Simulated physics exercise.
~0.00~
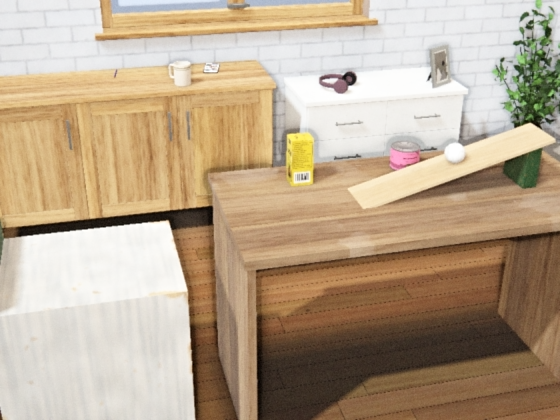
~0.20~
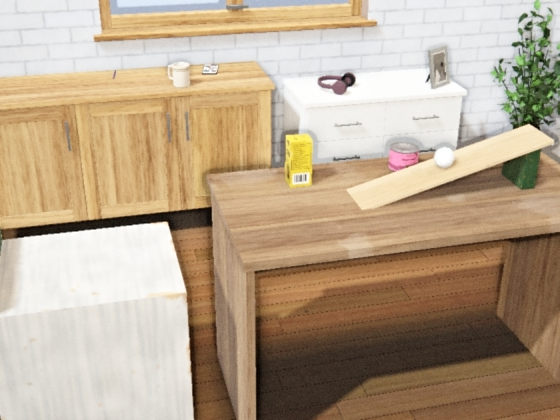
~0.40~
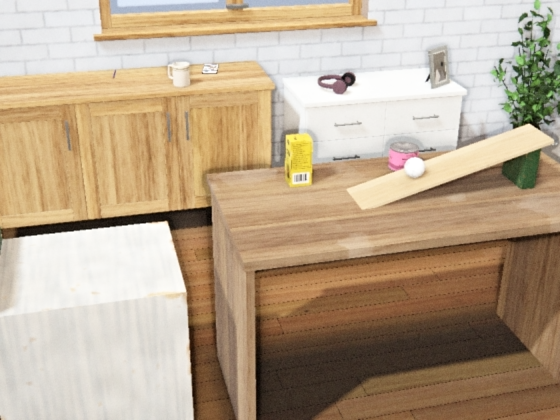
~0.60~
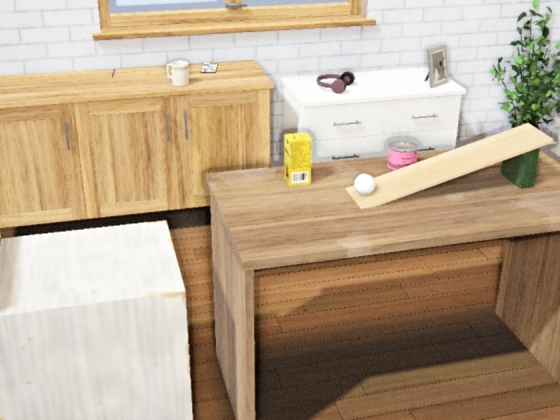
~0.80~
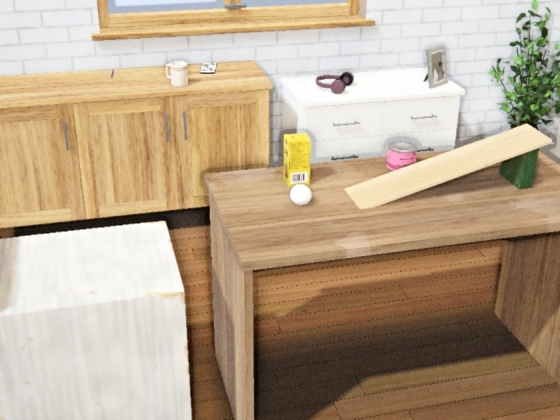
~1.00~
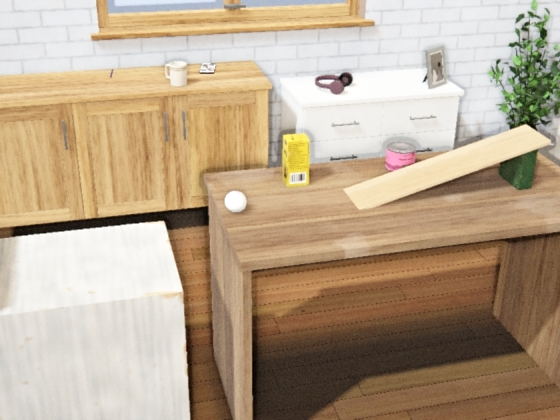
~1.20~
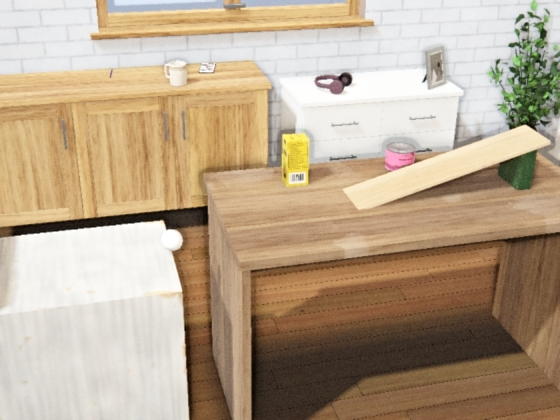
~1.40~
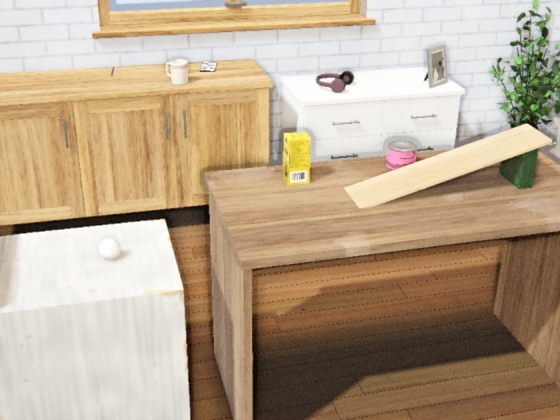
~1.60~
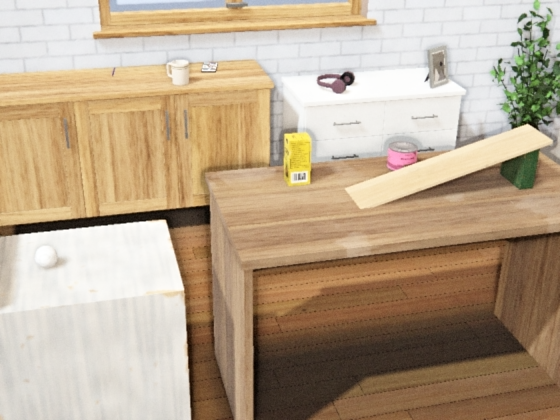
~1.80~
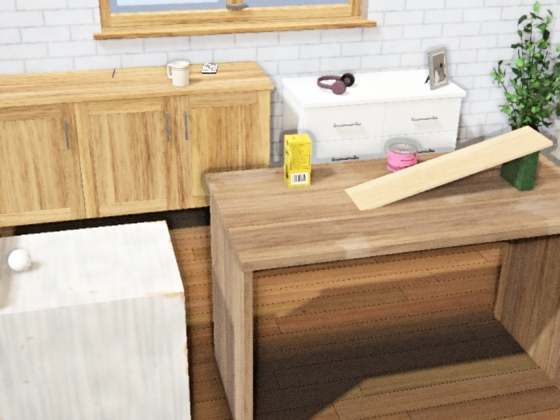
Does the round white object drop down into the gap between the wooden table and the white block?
No, it clears the gap and lands on top of the white block, where it carries on to the left and is still on top at the end.
In this clip, a small round white object rolls down a sloping board past a pink tub, continues left across a wooden table past a yellow carton, crosses the gap onto a lower white block, and ends up near the block's left side.
